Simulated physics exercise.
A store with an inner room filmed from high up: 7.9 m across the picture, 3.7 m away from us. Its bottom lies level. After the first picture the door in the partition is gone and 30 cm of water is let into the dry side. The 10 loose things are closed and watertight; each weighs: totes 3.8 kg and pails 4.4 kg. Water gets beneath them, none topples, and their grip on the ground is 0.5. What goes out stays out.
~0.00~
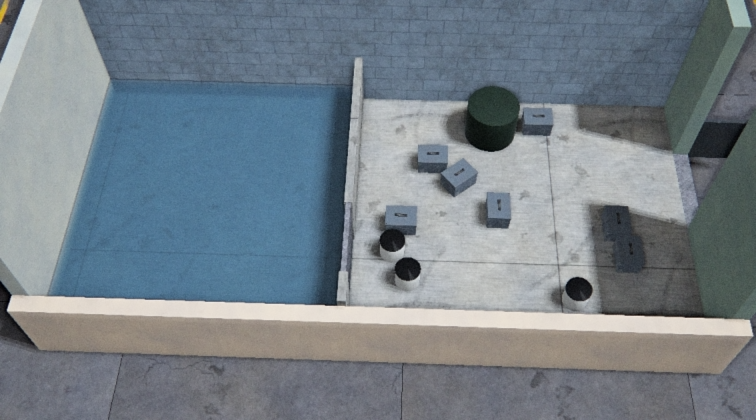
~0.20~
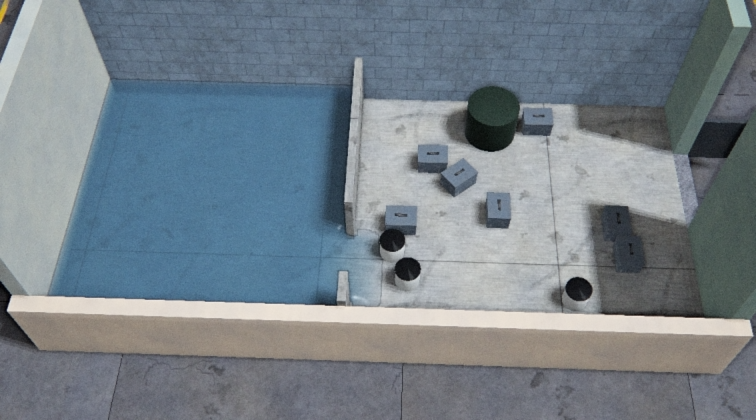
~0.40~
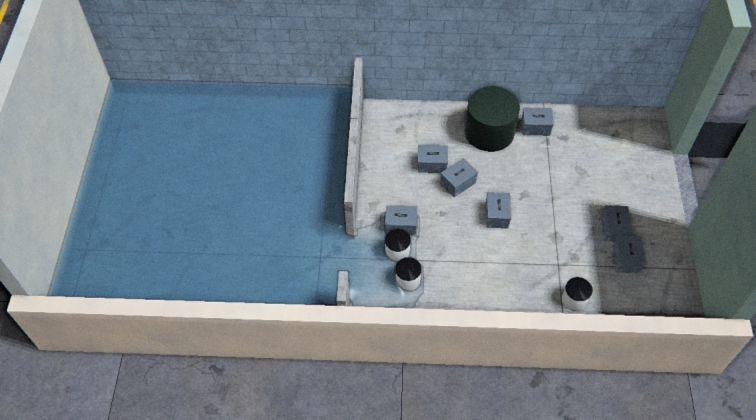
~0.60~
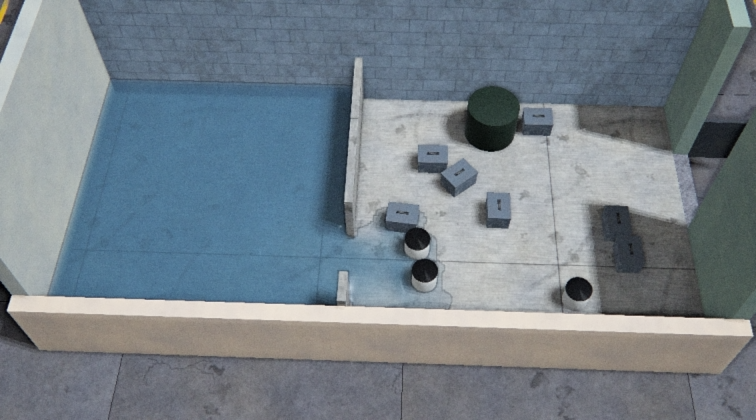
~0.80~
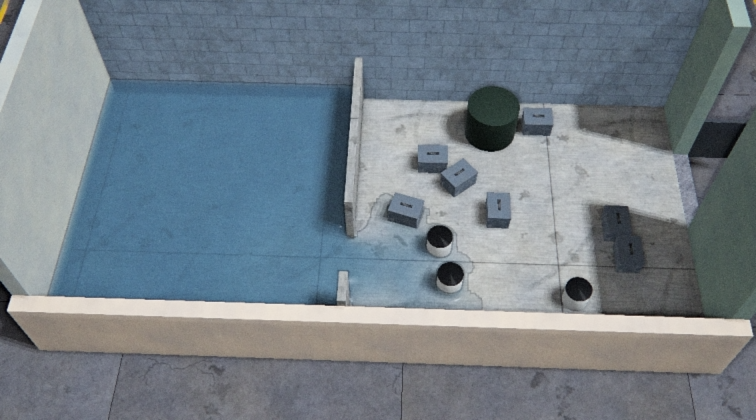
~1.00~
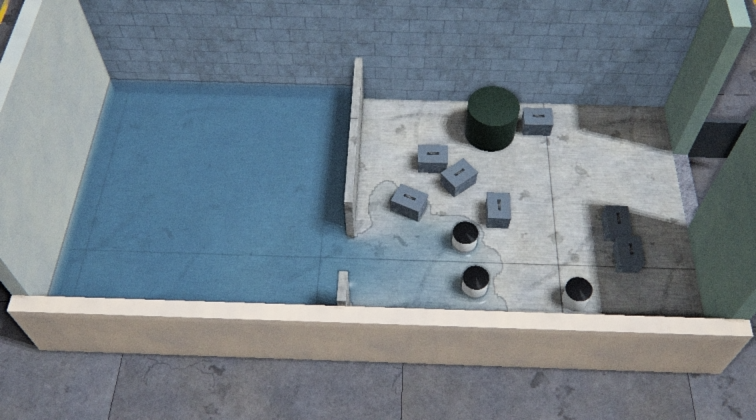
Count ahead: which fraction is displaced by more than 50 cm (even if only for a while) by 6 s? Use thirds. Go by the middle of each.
That comes to two thirds or more.
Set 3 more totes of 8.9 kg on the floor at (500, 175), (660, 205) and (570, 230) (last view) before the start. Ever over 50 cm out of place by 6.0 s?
In that order: Short of it, over, more.
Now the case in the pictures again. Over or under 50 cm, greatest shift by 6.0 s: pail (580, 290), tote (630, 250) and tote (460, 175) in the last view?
In that order: Over, more, less.
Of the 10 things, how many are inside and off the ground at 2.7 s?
1 of them.
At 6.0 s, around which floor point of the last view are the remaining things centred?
At about (555, 149).
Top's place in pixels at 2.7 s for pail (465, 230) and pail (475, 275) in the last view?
Near (602, 220) and (600, 285).
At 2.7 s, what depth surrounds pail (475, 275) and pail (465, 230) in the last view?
Roughly 7 and 5 cm.
After 1.4 s 2 of 10 are over 50 cm from their spots; 0 afloat.
After 2.7 s 5 of 10 are over 50 cm from their spots; 1 afloat.
After 4.2 s 7 of 10 are over 50 cm from their spots; 5 afloat.
After 6.0 s 7 of 10 are over 50 cm from their spots, and 7 have been at some point; 4 afloat.
